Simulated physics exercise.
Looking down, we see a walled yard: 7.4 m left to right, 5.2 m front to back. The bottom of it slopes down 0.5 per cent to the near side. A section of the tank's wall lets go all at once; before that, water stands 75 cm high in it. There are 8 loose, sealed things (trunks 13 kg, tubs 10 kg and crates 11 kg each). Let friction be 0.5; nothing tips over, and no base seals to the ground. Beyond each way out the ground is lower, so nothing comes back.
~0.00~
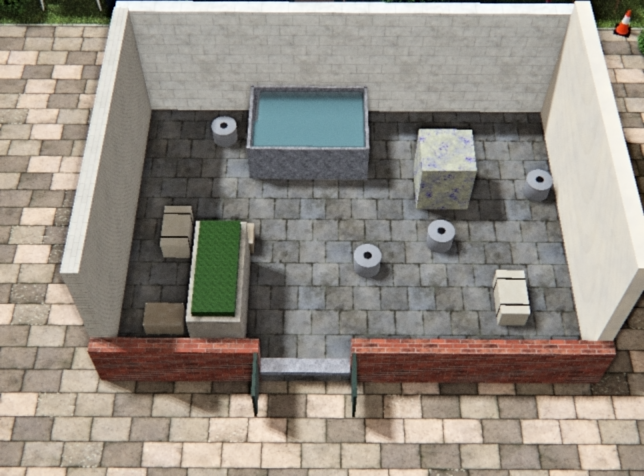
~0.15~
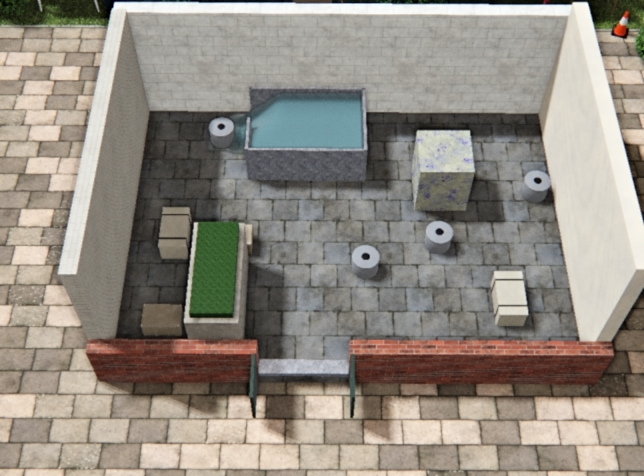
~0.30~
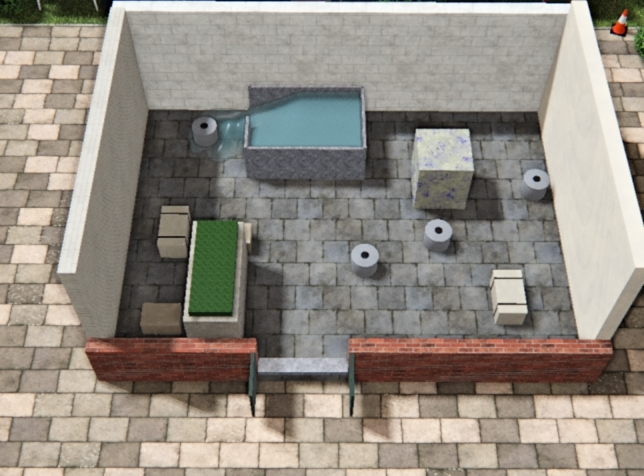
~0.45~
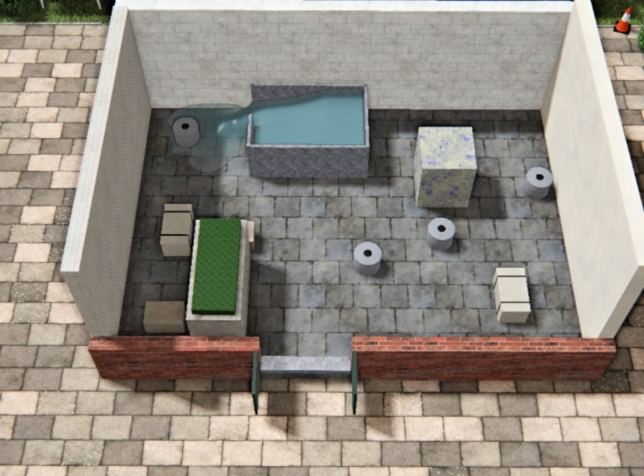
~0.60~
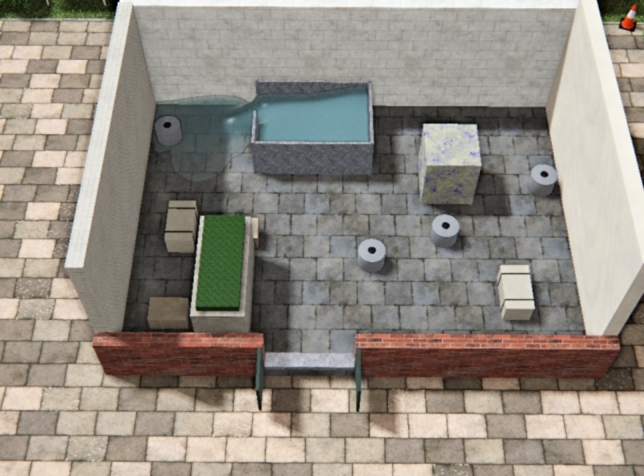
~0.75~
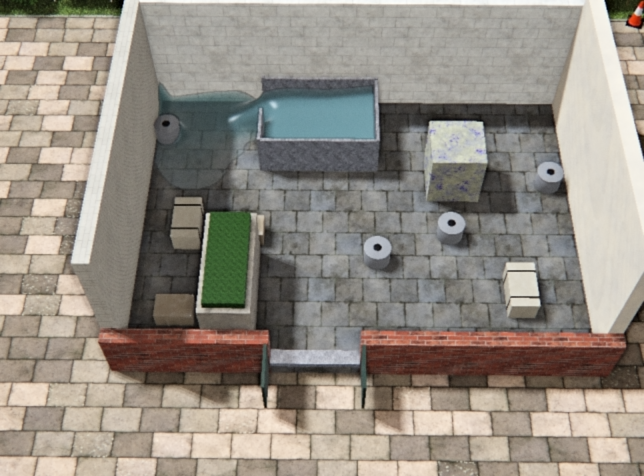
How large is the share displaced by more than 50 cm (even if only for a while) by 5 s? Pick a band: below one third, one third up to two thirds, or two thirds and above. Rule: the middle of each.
The share is one third up to two thirds.
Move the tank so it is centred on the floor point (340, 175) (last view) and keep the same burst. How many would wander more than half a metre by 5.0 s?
The count would be 2.
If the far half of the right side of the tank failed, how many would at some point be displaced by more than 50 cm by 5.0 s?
You'd get 2 in that case.
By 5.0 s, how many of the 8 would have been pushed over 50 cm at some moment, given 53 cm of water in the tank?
It would come to 3 of them.
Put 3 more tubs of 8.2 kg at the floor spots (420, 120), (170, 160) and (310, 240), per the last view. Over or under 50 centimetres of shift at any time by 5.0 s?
Order as listed: Inside half a metre / beyond half a metre / beyond half a metre.
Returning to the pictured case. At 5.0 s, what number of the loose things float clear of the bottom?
I'd say 2 of them.
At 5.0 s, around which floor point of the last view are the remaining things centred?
They're centred close to (366, 256).
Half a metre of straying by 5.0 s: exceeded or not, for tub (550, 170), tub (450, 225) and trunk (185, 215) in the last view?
One by one: Below the line; below the line; above the line.
After 1.1 s 1 of 8 are over 50 cm from their spots; 1 afloat.
After 2.2 s 2 of 8 are over 50 cm from their spots; 0 afloat.
After 3.5 s 3 of 8 are over 50 cm from their spots; 3 afloat.
After 5.0 s 3 of 8 are over 50 cm from their spots, and 3 have been at some point; 2 afloat.
